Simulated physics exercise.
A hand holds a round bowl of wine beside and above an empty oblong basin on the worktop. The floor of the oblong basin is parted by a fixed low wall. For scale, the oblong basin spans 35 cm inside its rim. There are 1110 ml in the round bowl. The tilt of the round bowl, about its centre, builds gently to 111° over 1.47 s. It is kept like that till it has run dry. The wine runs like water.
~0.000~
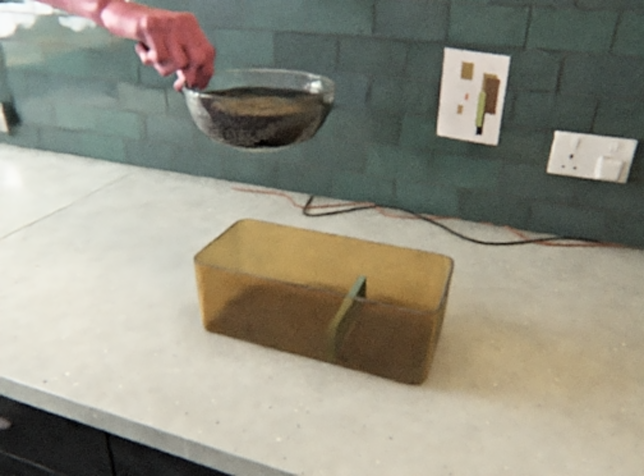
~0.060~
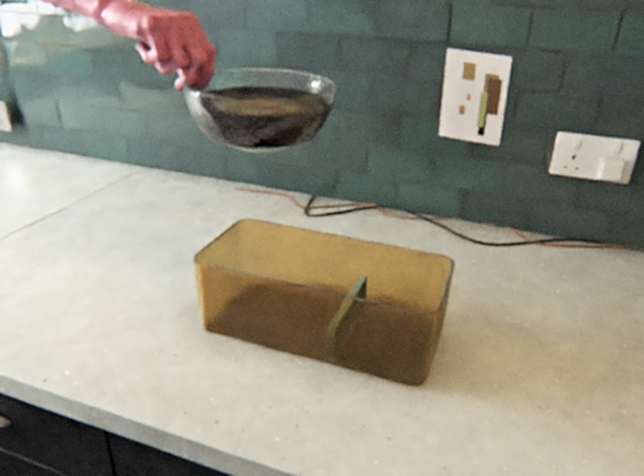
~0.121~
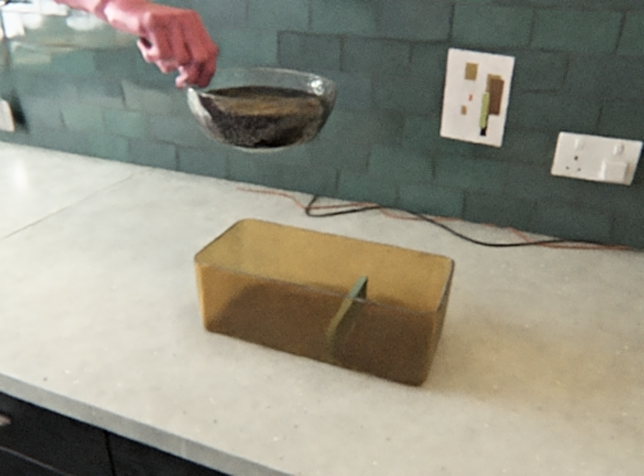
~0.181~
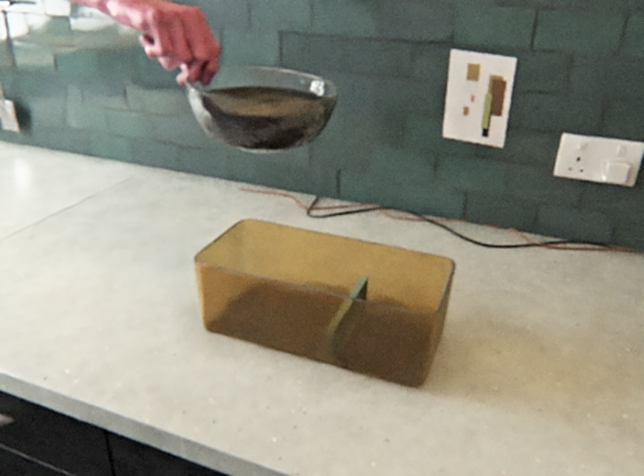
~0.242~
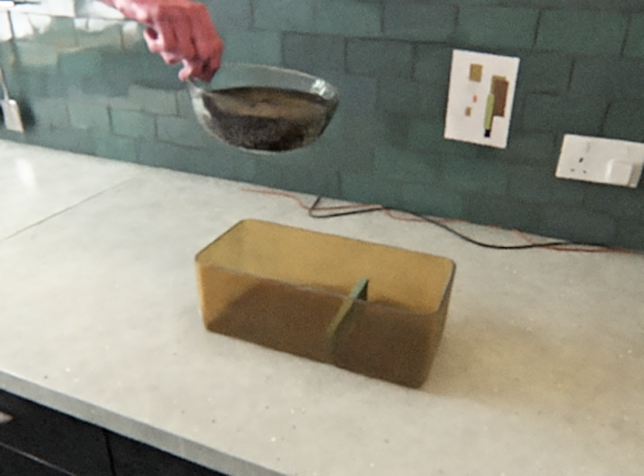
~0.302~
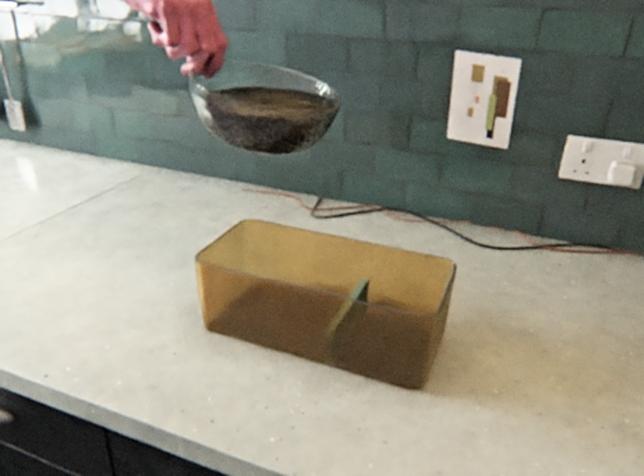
A hand held a clear round bowl of dark liquid above and beside an empty, amber-coloured oblong basin on a pale worktop, and slowly tilted the bowl slightly to the right.
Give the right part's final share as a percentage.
The far part has some 76 per cent.
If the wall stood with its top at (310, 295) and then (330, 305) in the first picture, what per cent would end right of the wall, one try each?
First 95, then 80 per cent.
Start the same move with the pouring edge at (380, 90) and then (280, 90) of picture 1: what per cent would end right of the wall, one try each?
In turn about 80 and 10 per cent.
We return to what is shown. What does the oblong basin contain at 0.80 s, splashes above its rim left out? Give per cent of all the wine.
Near 18 in a hundred.
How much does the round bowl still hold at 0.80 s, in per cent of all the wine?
About 42 per cent.
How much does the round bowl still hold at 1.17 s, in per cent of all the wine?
Near 1 in a hundred.
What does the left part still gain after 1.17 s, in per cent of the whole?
Some 7 per cent.
Then, 0.80 s in, the tilt is 63° and 42 per cent is still to pour, 1 is left of the wall and 17 right of it.
Then, 1.17 s in, the tilt is 100° and 1 per cent is still to pour, 17 is left of the wall and 75 right of it.
Then, 1.55 s in, the tilt is 111° and 0 per cent is still to pour, 23 is left of the wall and 76 right of it.
Then, 1.97 s in, the tilt is 111° and 0 per cent is still to pour, 23 is left of the wall and 76 right of it.
Finally, 23 per cent lies left of the wall, 76 right of it and 1 outside.
